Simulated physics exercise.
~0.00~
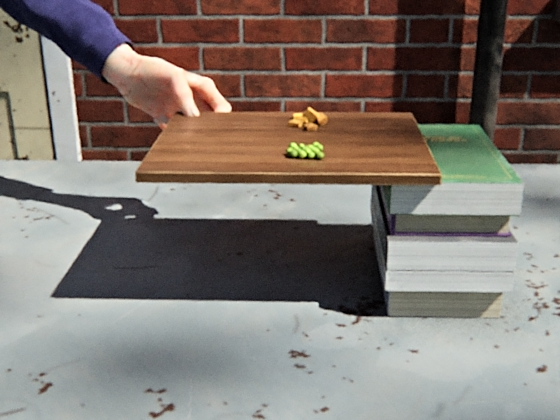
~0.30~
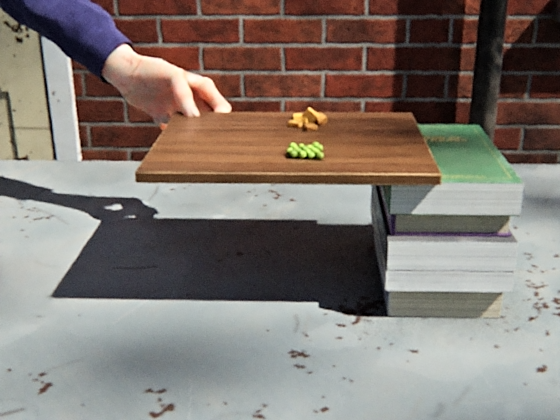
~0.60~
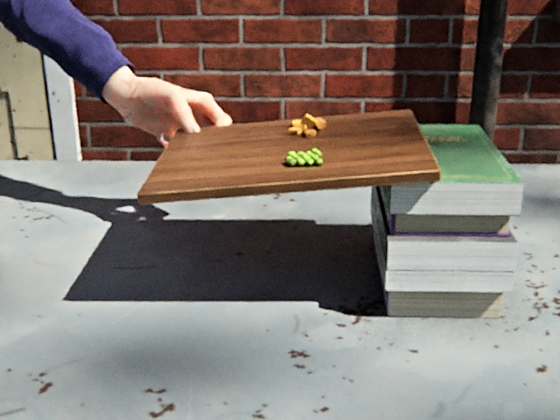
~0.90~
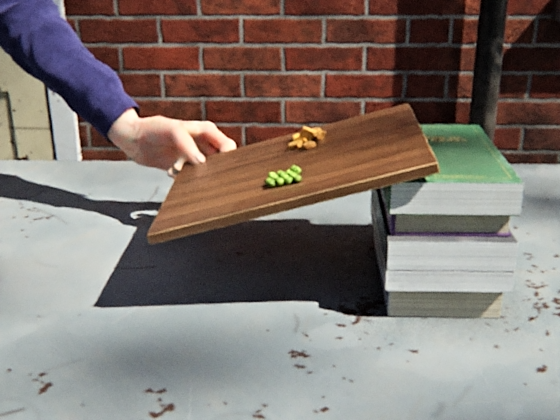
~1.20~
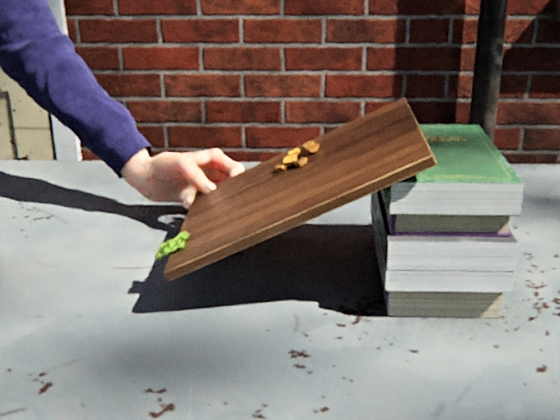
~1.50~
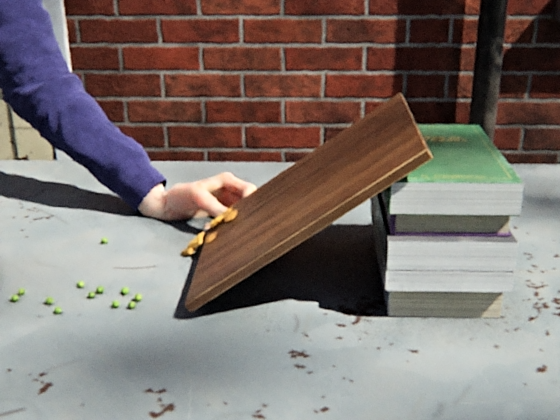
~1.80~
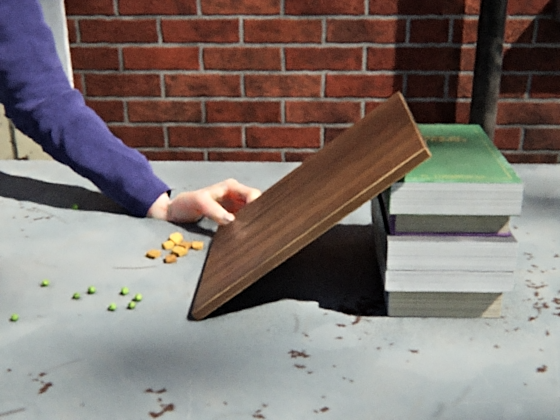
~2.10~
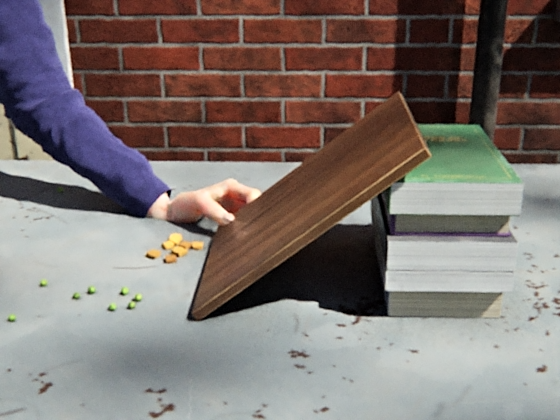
A hand in a purple-blue sleeve holds up the left end of a brown wooden board on a pale grey outdoor table, seen from the side before a red brick wall. The board's right end rests on a stack of books with a green cover on top. Small green pieces sit near the front edge, with orange-yellow ones behind. The hand lowers its end, and the green pieces slide off first, scattering leftward. The orange ones follow as the board's edge meets the table. Finally, the board leans still, the orange pieces clustered near its foot and the green ones spread farther left.
